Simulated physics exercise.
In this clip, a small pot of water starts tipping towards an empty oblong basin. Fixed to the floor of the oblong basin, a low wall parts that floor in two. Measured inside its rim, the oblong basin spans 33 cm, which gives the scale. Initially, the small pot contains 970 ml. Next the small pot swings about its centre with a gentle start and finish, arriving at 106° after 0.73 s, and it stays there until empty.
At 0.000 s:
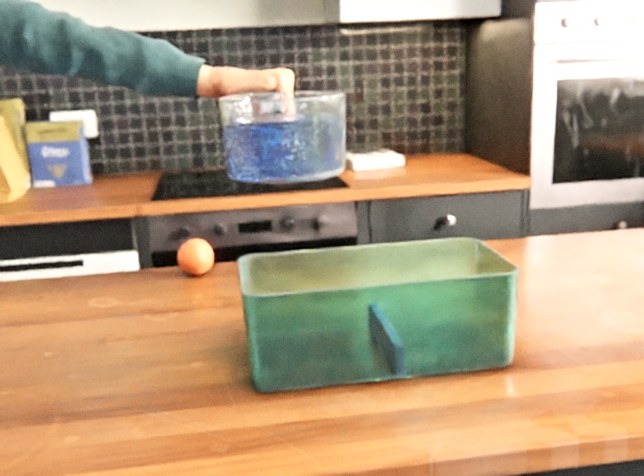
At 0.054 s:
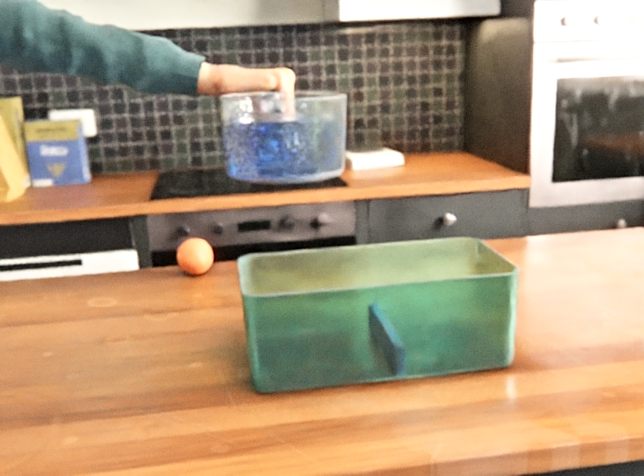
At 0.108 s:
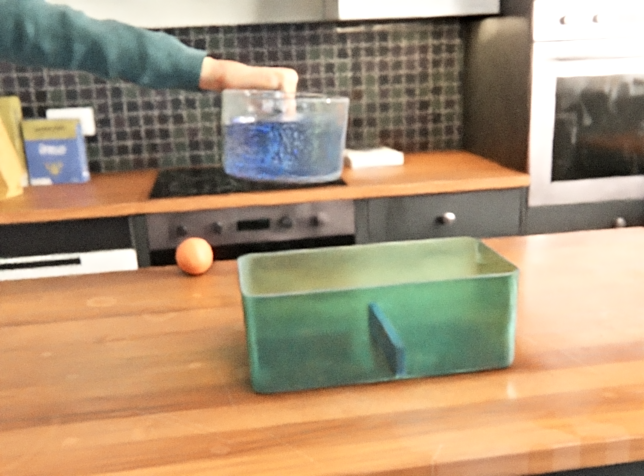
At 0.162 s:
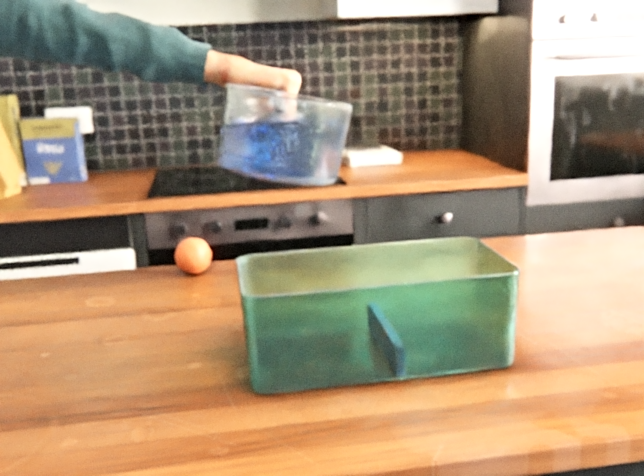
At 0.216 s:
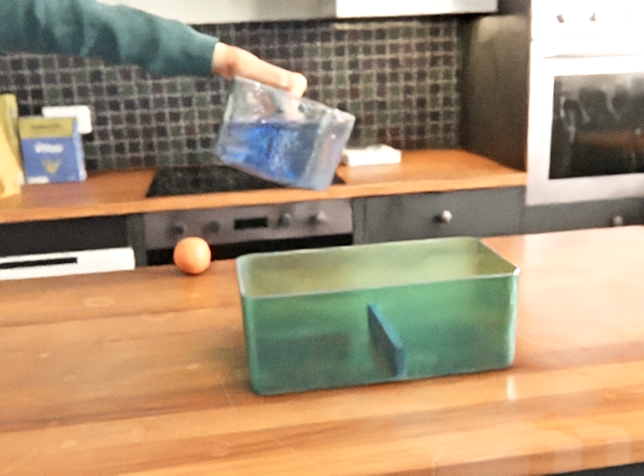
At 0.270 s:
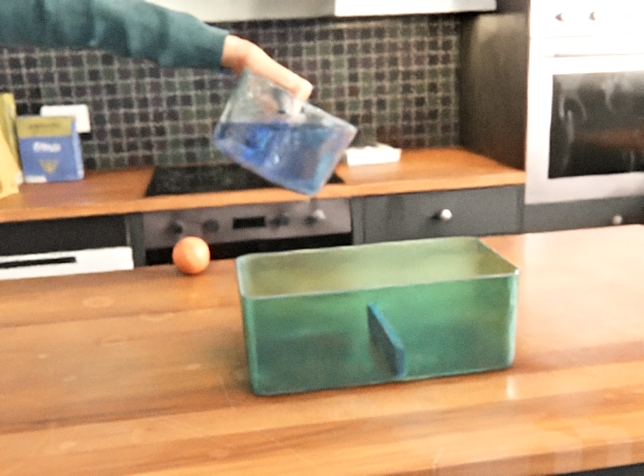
A hand tilts a clear pot of blue water rightward above a green oblong basin.
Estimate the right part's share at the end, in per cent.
Roughly 68 per cent is in the right part.
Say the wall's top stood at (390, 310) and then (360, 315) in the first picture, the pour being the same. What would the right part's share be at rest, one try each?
Some 65 in a hundred, then some 90 in a hundred.
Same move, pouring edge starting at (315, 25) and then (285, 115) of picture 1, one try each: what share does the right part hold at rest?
Try 1: Approx. 55 %; try 2: Approx. 15 %.
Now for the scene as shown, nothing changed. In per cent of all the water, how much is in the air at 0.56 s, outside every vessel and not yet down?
Near 42 in a hundred.
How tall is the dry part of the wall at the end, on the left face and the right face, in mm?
Left side: Around 28 mm. Right side: Around 8 mm.
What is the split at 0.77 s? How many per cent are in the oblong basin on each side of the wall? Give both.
Near 14 on the left, 66 on the right.
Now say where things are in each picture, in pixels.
It leans 0°; its right rim is at (343, 95); the water meets the walls at (224, 122) and (341, 116); the oblong basin's rim runs from (241, 276) to (497, 255); the wall's top is at (385, 323), in the first frame.
It leans 1°; its right rim is at (344, 96); the water meets the walls at (224, 121) and (341, 115), in the second frame.
It leans 6°; its right rim is at (346, 100); the water meets the walls at (225, 120) and (342, 116), in the third frame.
It leans 12°; its right rim is at (349, 108); the water meets the walls at (224, 121) and (344, 117), in the fourth frame.
It leans 21°; its right rim is at (352, 119); the water meets the walls at (223, 123) and (348, 119), in the fifth frame.
It leans 32°; its right rim is at (353, 132); the water meets the walls at (218, 123) and (353, 124), in the sixth frame.
By 0.56 s the tilt is 92° and 42 per cent is still to pour, 0 is left of the wall and 15 right of it.
By 0.77 s the tilt is 106° and 9 per cent is still to pour, 14 is left of the wall and 65 right of it.
By 0.99 s the tilt is 106° and 1 per cent is still to pour, 26 is left of the wall and 68 right of it.
By 1.23 s the tilt is 106° and 0 per cent is still to pour, 30 is left of the wall and 68 right of it.
At rest 30 per cent lies left of the wall, 68 right of it and 2 outside.
